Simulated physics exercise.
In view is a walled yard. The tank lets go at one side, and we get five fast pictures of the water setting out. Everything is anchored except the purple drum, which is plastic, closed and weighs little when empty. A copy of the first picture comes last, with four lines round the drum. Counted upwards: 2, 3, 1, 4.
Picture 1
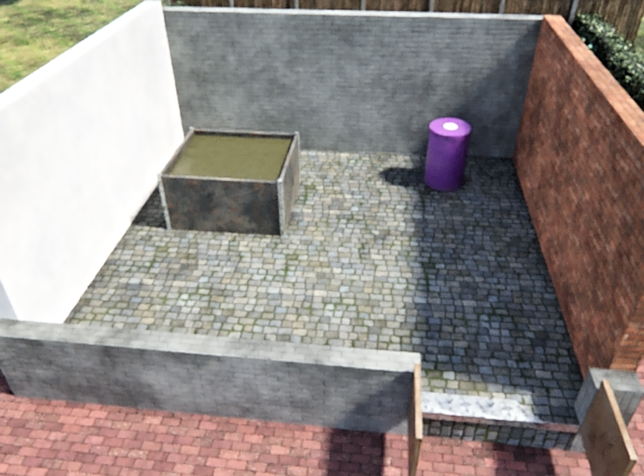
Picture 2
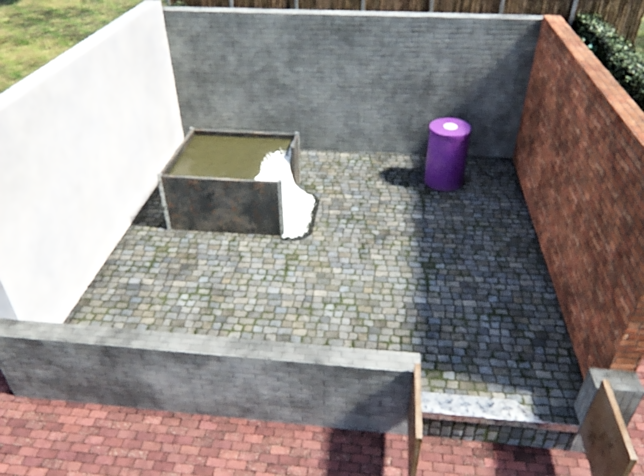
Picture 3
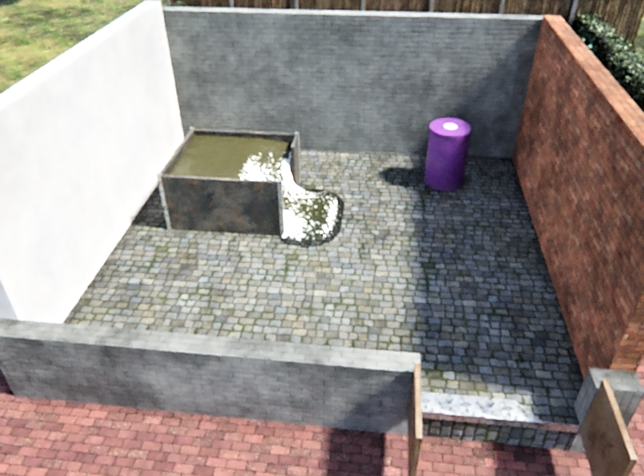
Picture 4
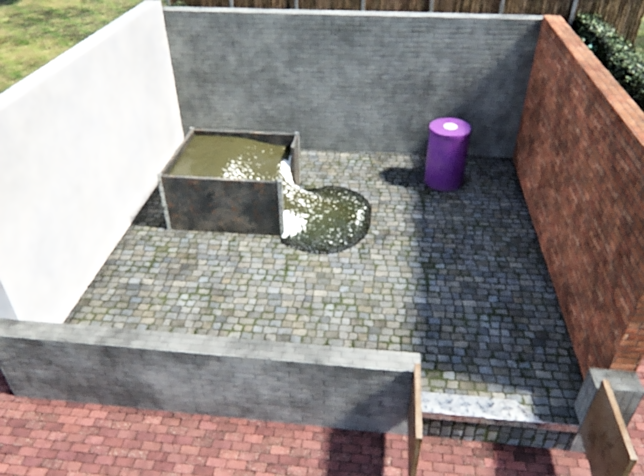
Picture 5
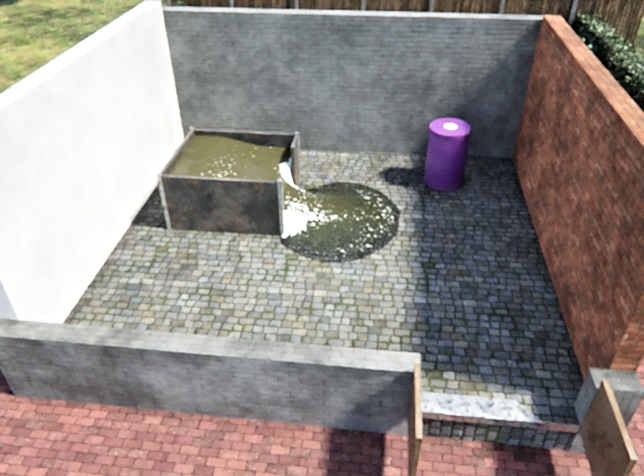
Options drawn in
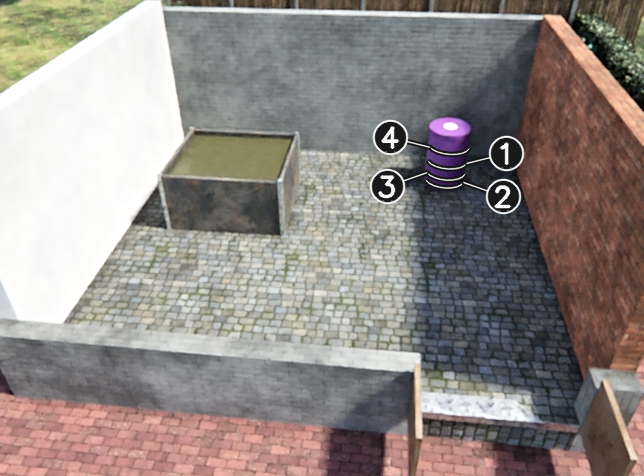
Walled yard with a purple drum and open gate, murky water pouring from a raised tank's right side and spreading across cobbles.
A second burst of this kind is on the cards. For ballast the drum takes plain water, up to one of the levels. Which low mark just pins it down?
Use line 3.
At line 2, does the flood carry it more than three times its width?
No, less.
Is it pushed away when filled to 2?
Yes.
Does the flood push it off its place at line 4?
No, that is safe.
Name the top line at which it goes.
The answer is 2.
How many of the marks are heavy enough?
Three of them.
On the marked copy, 1 at (448, 168); 2 at (445, 188); 3 at (446, 180); 4 at (450, 154); from the bottom up 2, 3, 1, 4.
Choosing 1, it does not move.
Choosing 2, it is pushed about its own width away.
Choosing 3, it does not move.
Choosing 4, it does not move.
